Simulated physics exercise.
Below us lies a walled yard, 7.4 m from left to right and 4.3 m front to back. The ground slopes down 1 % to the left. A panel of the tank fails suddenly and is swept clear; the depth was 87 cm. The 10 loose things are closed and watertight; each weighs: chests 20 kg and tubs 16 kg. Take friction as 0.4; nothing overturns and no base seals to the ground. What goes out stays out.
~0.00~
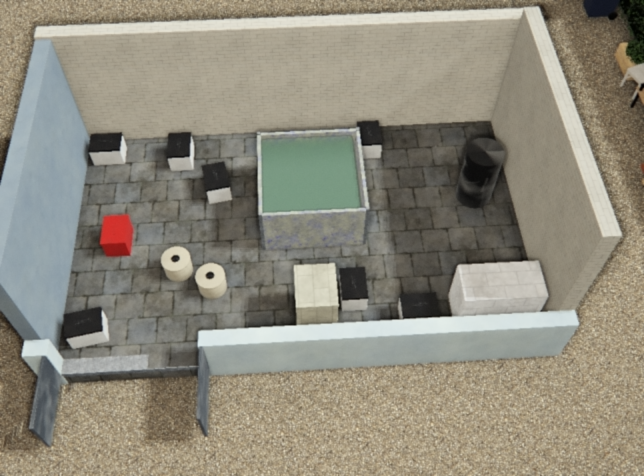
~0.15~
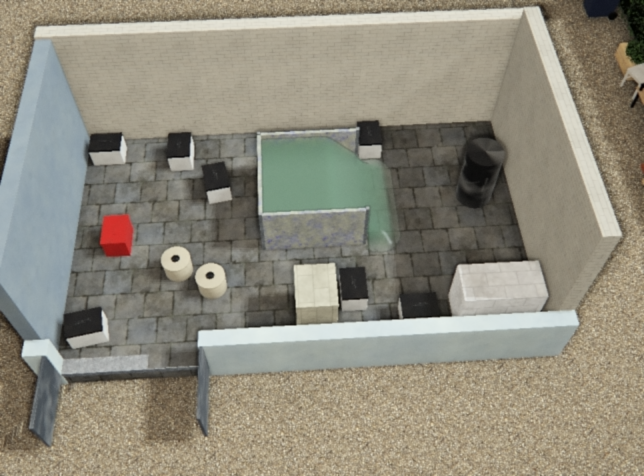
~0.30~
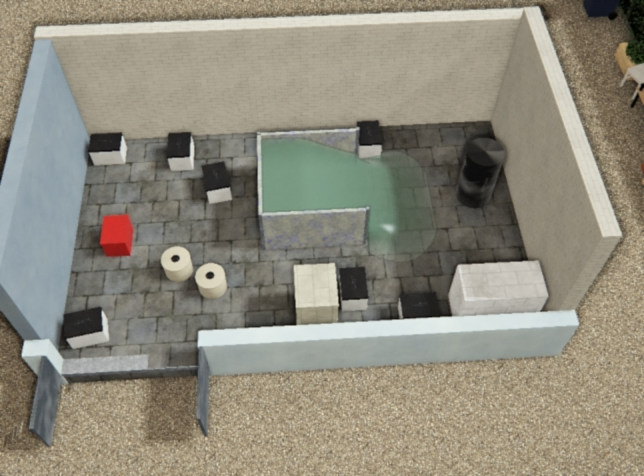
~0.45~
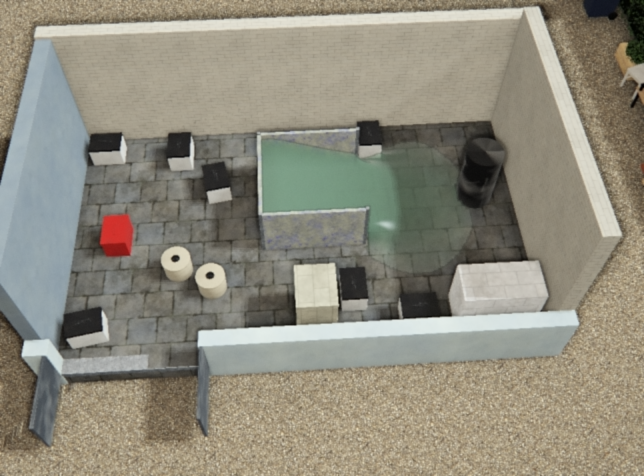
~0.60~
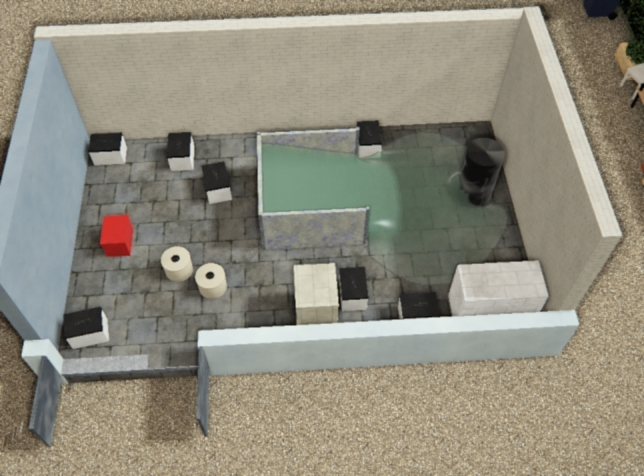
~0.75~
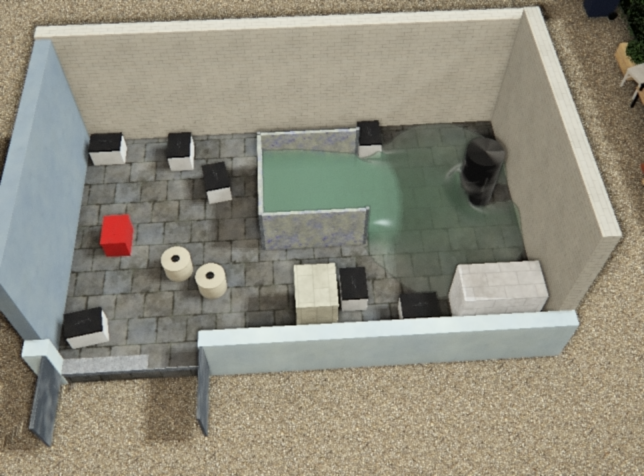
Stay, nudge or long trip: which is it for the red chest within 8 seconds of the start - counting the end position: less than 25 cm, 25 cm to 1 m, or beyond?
The red chest moves a short way.
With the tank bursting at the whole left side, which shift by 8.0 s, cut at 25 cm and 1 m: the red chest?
In that case the red chest travels far.
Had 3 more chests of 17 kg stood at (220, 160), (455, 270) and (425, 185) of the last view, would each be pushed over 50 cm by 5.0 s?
In turn: Over, over, past it.
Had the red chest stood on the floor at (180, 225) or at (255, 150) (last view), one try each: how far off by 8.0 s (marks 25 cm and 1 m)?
In turn: It stays put; it travels far.
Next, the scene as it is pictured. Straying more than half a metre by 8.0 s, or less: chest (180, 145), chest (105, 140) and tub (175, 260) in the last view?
In turn: Past it, over, under.
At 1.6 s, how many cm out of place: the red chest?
Roughly 0 cm by then.
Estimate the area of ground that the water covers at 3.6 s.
Roughly 19 m2.
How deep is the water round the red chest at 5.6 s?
Roughly 2 cm.
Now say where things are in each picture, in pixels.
The first picture shows the red chest at (115, 229), on the bottom; water covers 2.6 m2; 0 of 10 have shifted.
The second picture shows the red chest at (115, 229) rests on the ground; 3.7 m2 under water; 0 of 10 have shifted.
The third picture shows the red chest at (115, 229), on the bottom; 5.2 m2 under water; 0 of 10 have shifted.
The fourth picture shows the red chest at (115, 229), on the bottom; 6.8 m2 under water; 0 of 10 have shifted.
The fifth picture shows the red chest at (115, 229) rests on the ground; 8.6 m2 under water; 0 of 10 have shifted.
The sixth picture shows the red chest at (115, 229), on the bottom; water covers 10.2 m2; 0 of 10 have shifted.
After 1.6 s the red chest is near (115, 229), 0.0 m from its start, aground; 0 of 10 are out; 0 afloat.
After 3.6 s the red chest is near (115, 229), 0.0 m from its start, aground; 0 of 10 are out; 2 afloat.
After 5.6 s the red chest is near (115, 229), 0.0 m from its start, aground; 0 of 10 are out; 1 afloat.
After 8.0 s the red chest is near (100, 263), 0.7 m from its start, aground; 0 of 10 are out; 2 afloat.
